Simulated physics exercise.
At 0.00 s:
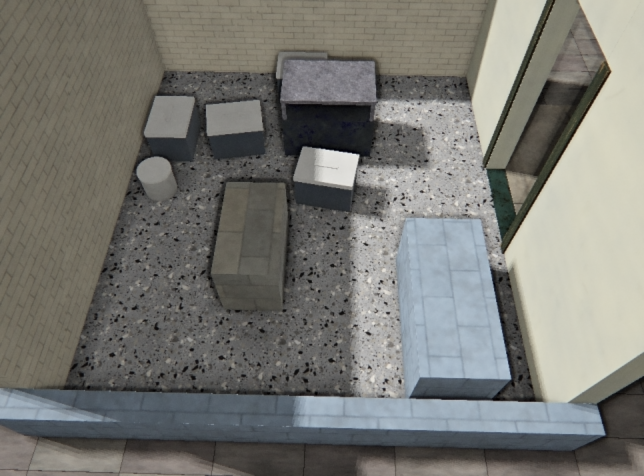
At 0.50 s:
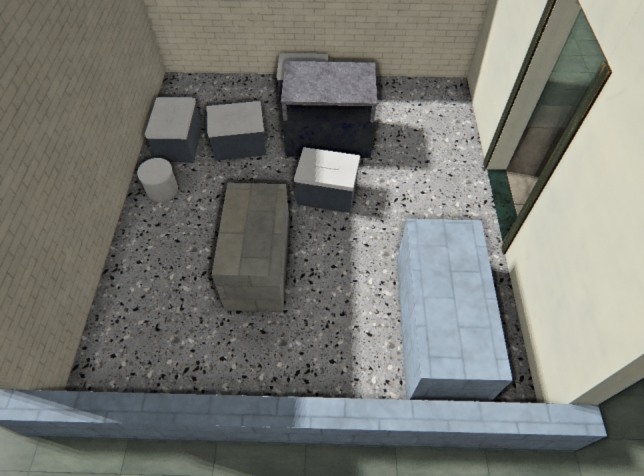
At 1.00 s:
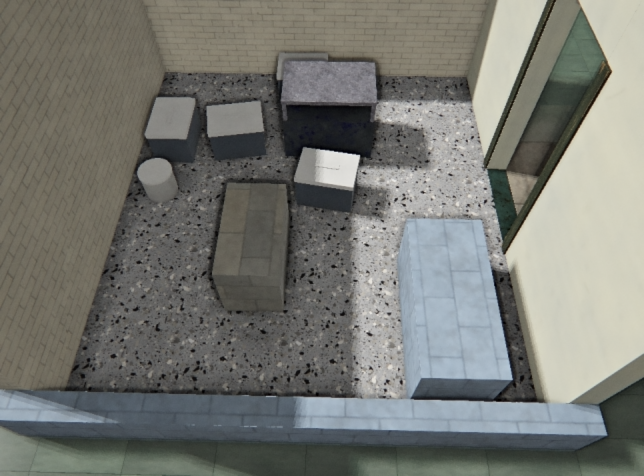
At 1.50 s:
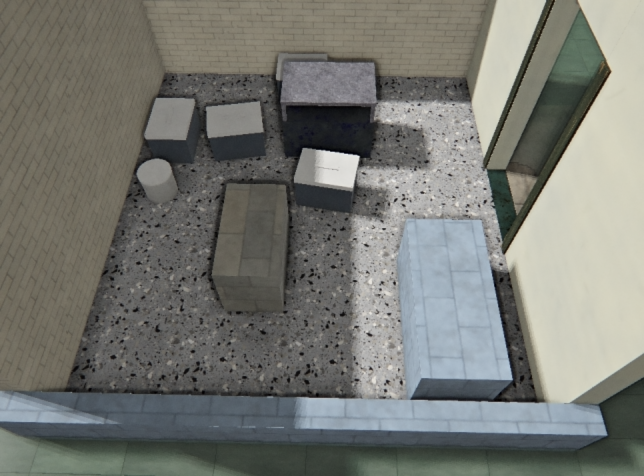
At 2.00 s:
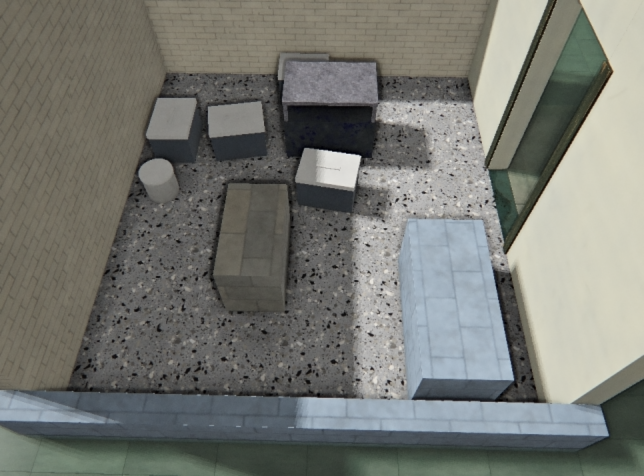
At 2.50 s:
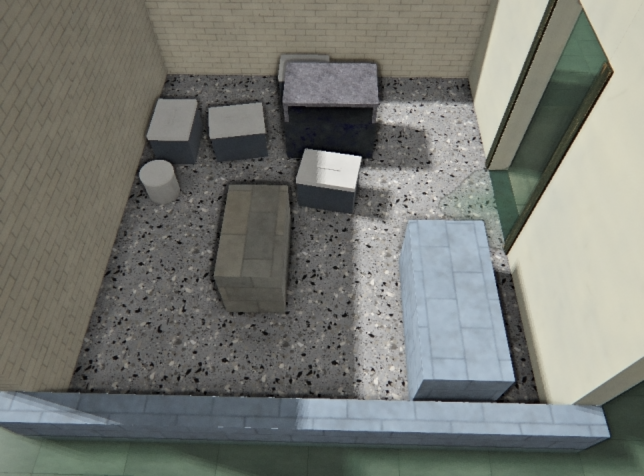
Greenish water spreads outside the open door, then barely enters a room of still blocks.
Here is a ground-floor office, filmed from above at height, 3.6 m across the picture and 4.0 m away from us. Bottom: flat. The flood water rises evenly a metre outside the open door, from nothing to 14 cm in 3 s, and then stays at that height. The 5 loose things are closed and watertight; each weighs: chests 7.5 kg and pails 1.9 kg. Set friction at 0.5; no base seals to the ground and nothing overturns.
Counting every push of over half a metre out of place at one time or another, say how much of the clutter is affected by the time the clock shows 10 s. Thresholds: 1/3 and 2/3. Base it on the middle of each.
It's going to be a fair part, a third to two thirds.
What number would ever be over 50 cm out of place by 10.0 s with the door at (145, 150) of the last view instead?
The answer would then be 4.
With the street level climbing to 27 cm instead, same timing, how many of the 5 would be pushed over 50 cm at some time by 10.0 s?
That would give 5.
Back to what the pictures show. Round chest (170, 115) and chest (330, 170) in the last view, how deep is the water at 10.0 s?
First about 5 cm, second about 6 cm.
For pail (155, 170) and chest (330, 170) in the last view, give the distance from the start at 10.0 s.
In turn: 200 cm, 200 cm.
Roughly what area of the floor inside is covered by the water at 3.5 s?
About 2.0 m2 is covered.
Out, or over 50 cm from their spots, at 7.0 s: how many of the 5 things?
2.
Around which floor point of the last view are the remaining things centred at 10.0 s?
At about (213, 191).
After 3.5 s 0 of 5 are over 50 cm from their spots; 0 afloat.
After 4.5 s 0 of 5 are over 50 cm from their spots; 0 afloat.
After 7.0 s 2 of 5 are over 50 cm from their spots; 2 afloat.
After 10.0 s 3 of 5 are over 50 cm from their spots, and 3 have been at some point; 4 afloat.
